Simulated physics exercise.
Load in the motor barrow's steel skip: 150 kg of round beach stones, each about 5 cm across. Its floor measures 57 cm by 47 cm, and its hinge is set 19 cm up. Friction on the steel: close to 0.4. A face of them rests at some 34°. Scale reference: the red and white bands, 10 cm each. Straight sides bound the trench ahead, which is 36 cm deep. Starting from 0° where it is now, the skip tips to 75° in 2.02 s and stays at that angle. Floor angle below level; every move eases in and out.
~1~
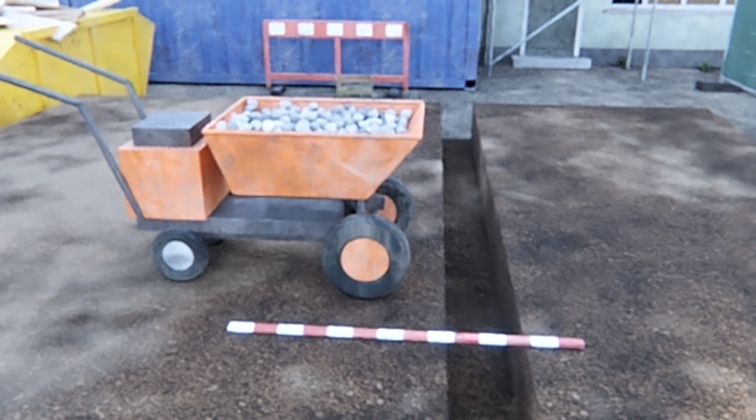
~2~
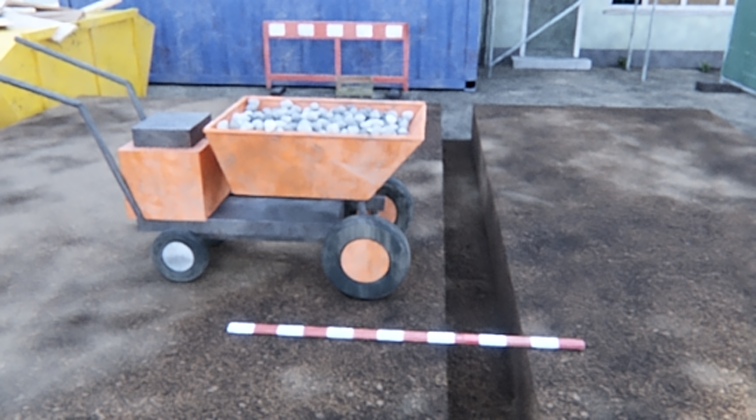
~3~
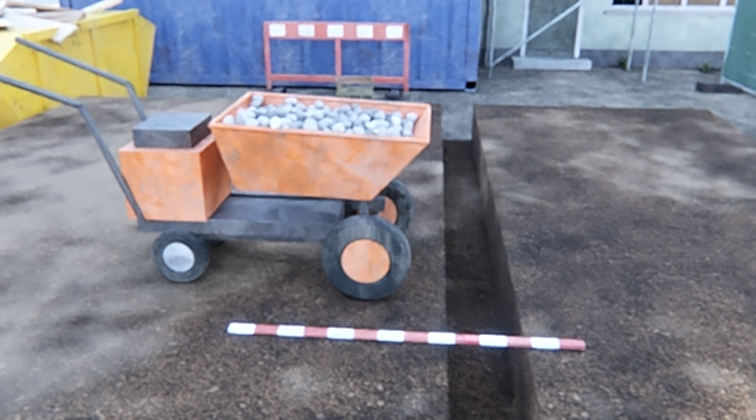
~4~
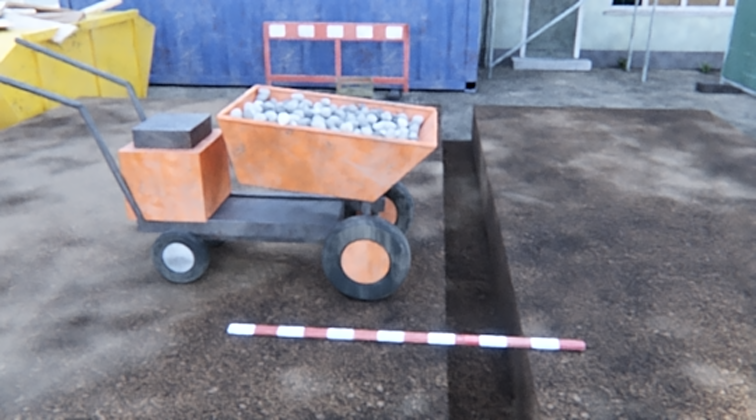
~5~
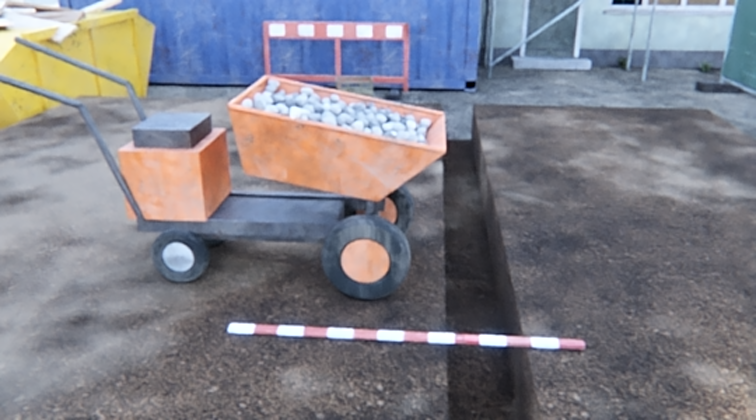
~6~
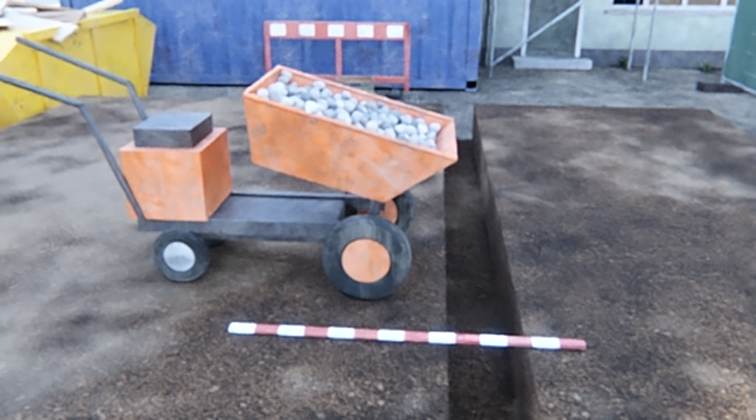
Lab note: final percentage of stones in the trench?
Approx. 33 %.
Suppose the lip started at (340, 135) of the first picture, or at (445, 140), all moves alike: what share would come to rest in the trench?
About 100 per cent from the first spot, about 5 from the second.
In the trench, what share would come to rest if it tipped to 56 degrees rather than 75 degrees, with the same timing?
It would come to about 30 percent.
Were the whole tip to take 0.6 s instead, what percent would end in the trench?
Probably about 15 in a hundred.
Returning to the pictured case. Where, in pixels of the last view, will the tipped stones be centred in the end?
Near (549, 272).
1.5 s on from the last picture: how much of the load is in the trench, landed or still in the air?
About 10 per cent by then.
Then, 0.9 s after the last picture the floor is at 63°, 91 % in the skip, 2 % in the trench, 7 % past the trench; the foremost stones are at (548, 263).
Then, 1.5 s after the last picture the floor is at 75°, 25 % in the skip, 11 % in the trench, 64 % past the trench; the foremost stones are at (703, 269).
Then, 1.9 s after the last picture the floor is at 75°, 9 % in the skip, 19 % in the trench, 71 % past the trench; the foremost stones are past the picture's edge.
Then, 3.8 s after the last picture the floor is at 75°, 0 % in the skip, 33 % in the trench, 67 % past the trench; the foremost stones are past the picture's edge.
